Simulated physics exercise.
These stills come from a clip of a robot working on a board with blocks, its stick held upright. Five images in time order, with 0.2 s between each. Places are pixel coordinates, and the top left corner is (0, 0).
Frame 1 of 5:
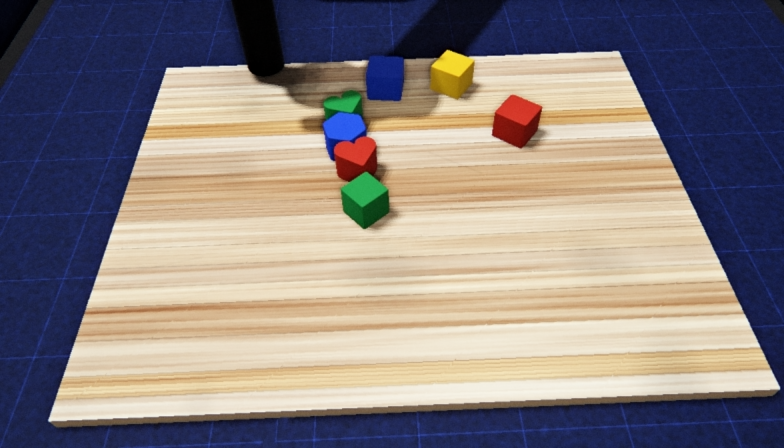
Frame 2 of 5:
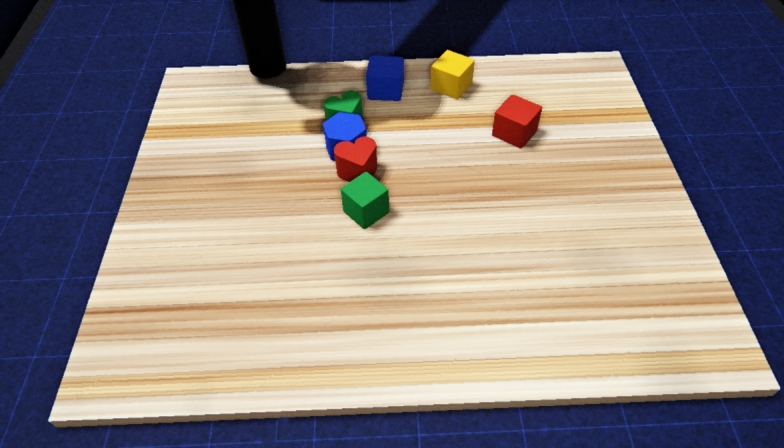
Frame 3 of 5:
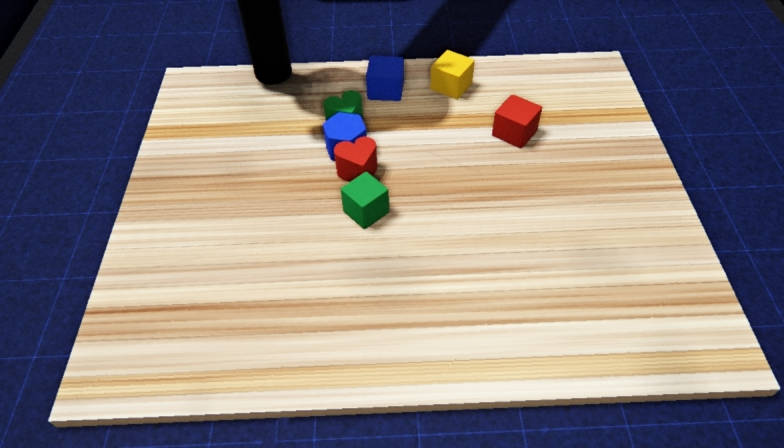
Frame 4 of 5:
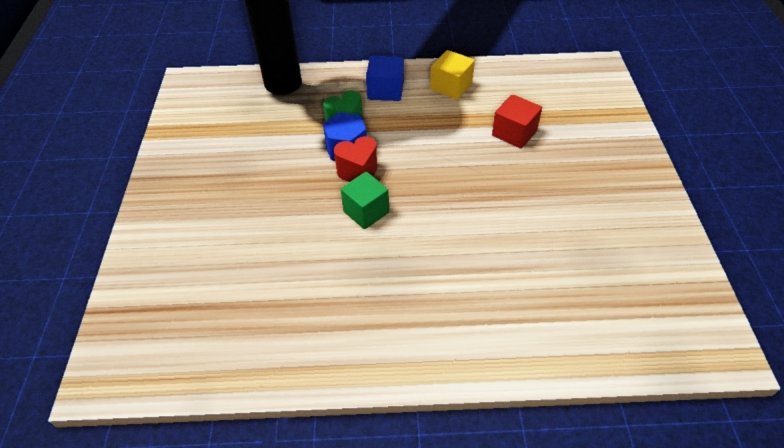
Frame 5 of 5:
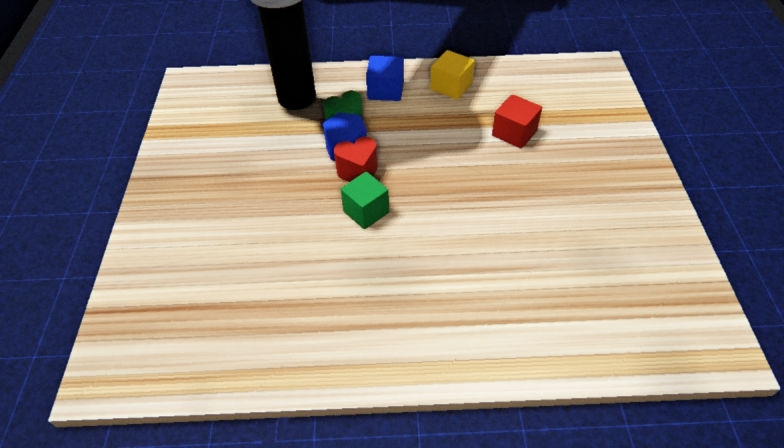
We see a black cylindrical stick at the upper left of a wooden board move slightly down and to the right, nearing a green heart block, while the blue, red, green and yellow blocks all stay still.
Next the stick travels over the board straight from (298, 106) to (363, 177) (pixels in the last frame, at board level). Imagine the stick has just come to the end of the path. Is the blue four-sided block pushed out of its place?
No, that is not how it ends up.
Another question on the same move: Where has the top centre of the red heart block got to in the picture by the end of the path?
It should be at (417, 196) by then.
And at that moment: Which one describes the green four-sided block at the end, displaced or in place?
It travels a centimetre or more.
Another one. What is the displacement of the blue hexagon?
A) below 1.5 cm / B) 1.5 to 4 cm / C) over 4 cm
C: Over 4 cm.
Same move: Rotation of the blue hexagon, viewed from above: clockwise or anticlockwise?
Viewed from the top, it goes anticlockwise.
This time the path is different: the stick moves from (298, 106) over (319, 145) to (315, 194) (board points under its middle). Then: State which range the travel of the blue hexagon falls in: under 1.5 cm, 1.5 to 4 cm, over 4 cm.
Shift of 1.5 to 4 cm.
On the path given first. One third of the way, stick at (318, 120); green heart block at (355, 103), turned 30° anticlockwise.
Two thirds of the way, stick at (339, 143); green heart block at (363, 106), turned 80° anticlockwise; blue hexagon at (367, 147); red heart block at (381, 171); green four-sided block at (369, 199), turned 45° clockwise.
At the end, stick at (363, 169); green heart block at (363, 106), turned 80° anticlockwise; blue hexagon at (397, 173), turned 20° anticlockwise; red heart block at (417, 196); green four-sided block at (370, 206), turned 80° clockwise; blue four-sided block in place.
